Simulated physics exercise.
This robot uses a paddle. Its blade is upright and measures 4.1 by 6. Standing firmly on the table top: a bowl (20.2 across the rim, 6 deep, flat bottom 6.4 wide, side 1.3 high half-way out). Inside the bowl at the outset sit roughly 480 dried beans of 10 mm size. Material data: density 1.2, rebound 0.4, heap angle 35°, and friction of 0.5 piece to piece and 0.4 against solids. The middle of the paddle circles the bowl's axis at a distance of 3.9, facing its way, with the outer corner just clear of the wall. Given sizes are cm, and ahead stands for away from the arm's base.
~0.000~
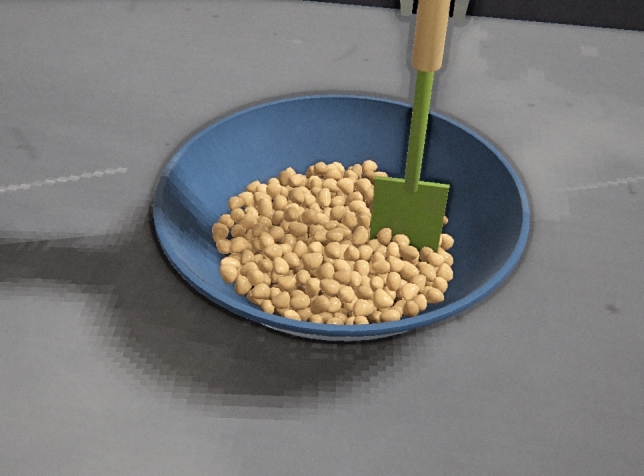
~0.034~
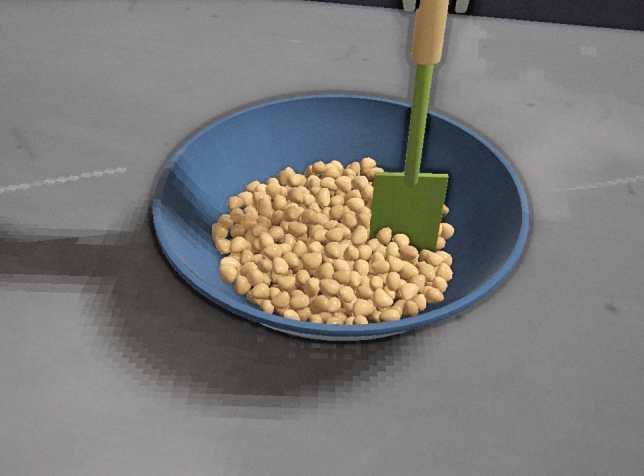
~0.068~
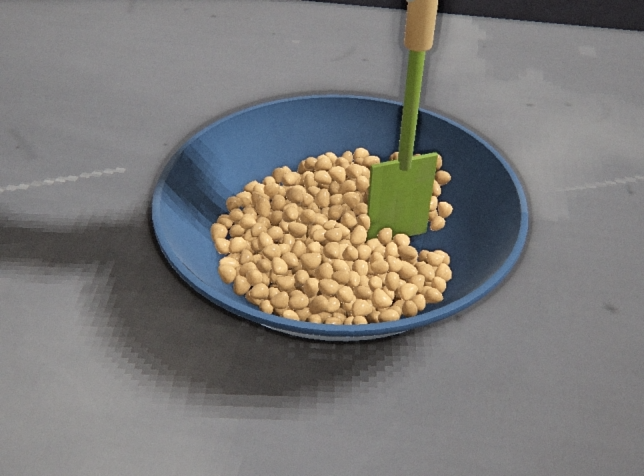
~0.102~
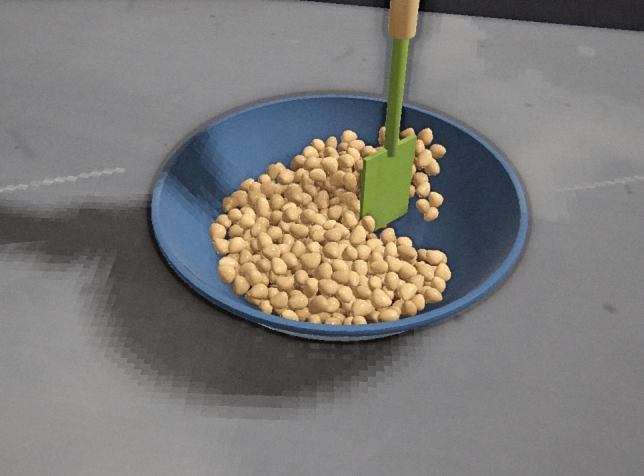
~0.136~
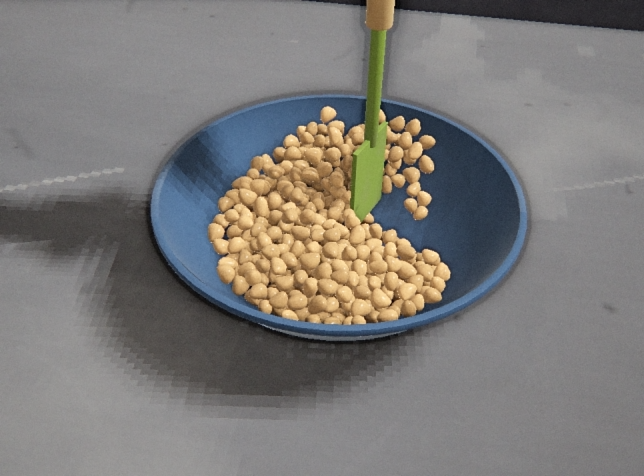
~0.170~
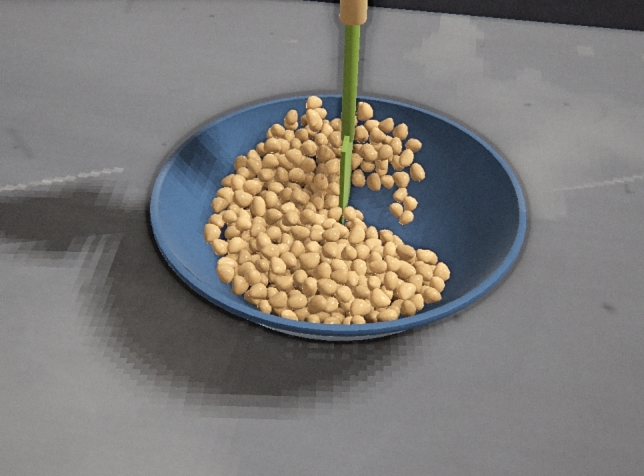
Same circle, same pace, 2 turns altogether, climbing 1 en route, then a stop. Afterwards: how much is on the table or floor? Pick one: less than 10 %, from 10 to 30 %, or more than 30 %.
Less than 10 %.
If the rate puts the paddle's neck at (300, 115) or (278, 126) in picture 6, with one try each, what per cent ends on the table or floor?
About 15 % for one try and about 25 % for the other, in order.
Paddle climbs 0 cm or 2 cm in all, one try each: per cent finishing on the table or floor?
Roughly 5 percent, then roughly 0 percent.
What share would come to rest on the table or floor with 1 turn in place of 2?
It would be near 0 per cent.
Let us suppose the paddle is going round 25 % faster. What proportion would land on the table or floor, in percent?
In that case, close to 10 in a hundred.
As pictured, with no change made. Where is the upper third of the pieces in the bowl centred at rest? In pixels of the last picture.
Roughly at pixel (367, 214).
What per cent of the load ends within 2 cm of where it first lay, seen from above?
Near 5 per cent of the pieces.
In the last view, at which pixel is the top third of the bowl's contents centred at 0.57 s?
Centre of upper third: Approx. (436, 233) px.
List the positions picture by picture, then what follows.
Paddle neck at (415, 159), 0° round; upper third of the load around (333, 228), from x 220 to 445, top at y 165; 485 in the bowl, in the first picture.
Paddle neck at (414, 152), 9° round; upper third of the load around (336, 222), from x 220 to 445, top at y 165, in the second picture.
Paddle neck at (407, 138), 29° round; upper third of the load around (339, 211), from x 220 to 445, top at y 155, in the third picture.
Paddle neck at (393, 125), 50° round; upper third of the load around (339, 191), from x 220 to 445, top at y 135, in the fourth picture.
Paddle neck at (372, 116), 71° round; upper third of the load around (331, 176), from x 215 to 440, top at y 115, in the fifth picture.
Paddle neck at (349, 110), 92° round; upper third of the load around (313, 168), from x 210 to 440, top at y 105; 485 in the bowl, in the sixth picture.
After 0.57 s, 338° round, highest piece 7 above the table; 478 in the bowl, 7 on the table or floor.
After 0.98 s, 225° round, highest piece 6 above the table; 477 in the bowl, 8 on the table or floor.
After 1.38 s, 0° round, highest piece 6 above the table; 477 in the bowl, 8 on the table or floor.
After 2.08 s, 0° round, highest piece 6 above the table; 477 in the bowl, 8 on the table or floor.
At rest, 477 in the bowl, 8 on the table or floor. That is 2 % on the table or floor.
